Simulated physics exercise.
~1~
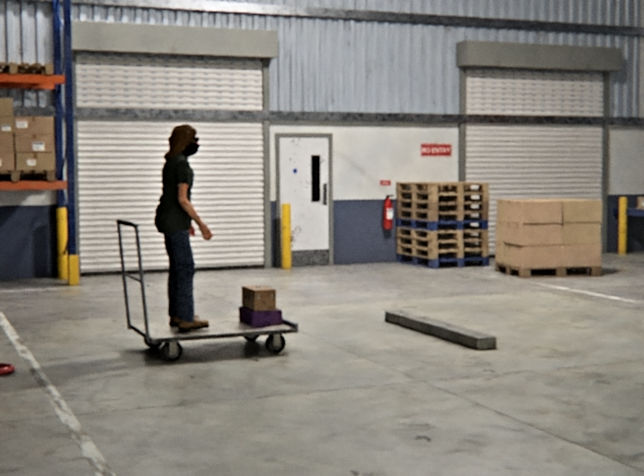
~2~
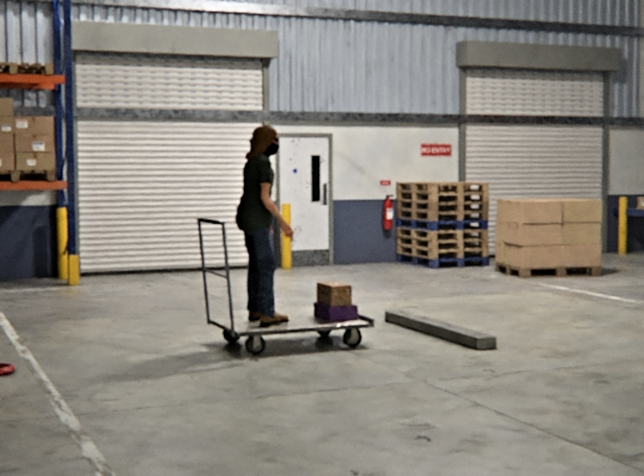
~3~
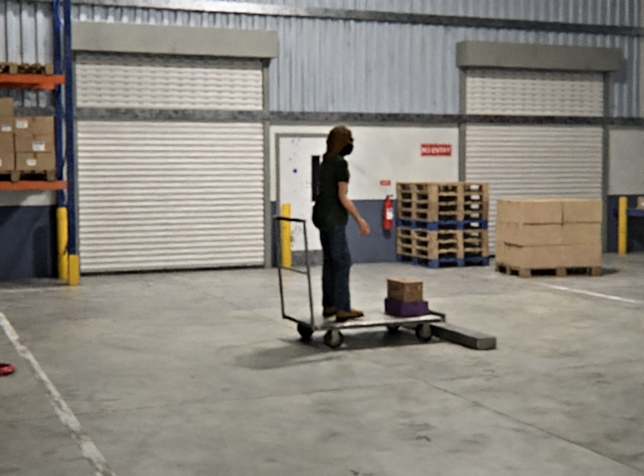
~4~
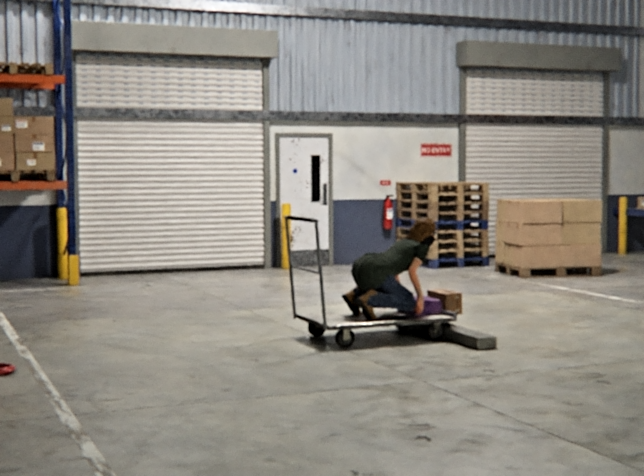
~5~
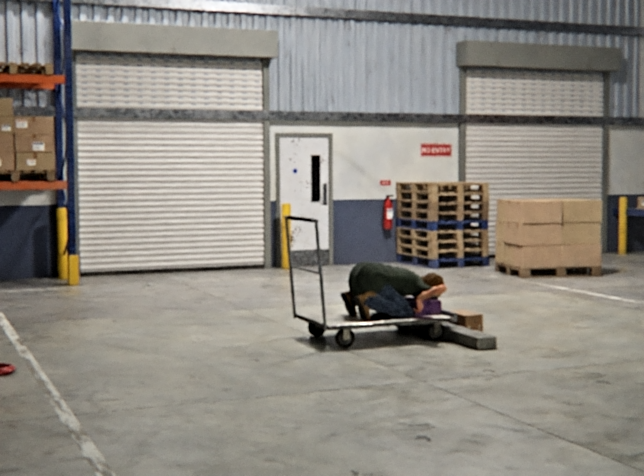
A flat trolley rolls to the right across a warehouse floor, carrying a standing person in a dark top and jeans, with a brown box stacked on a purple carton near the front. It nears a low grey kerb and stops abruptly against it. The rider pitches forward onto hands and knees, while the brown box tips off the carton toward the front edge. The box then drops beyond the deck, ending upside down by the kerb. The purple carton stays aboard, with the rider crouched low behind it, head down over the carton.
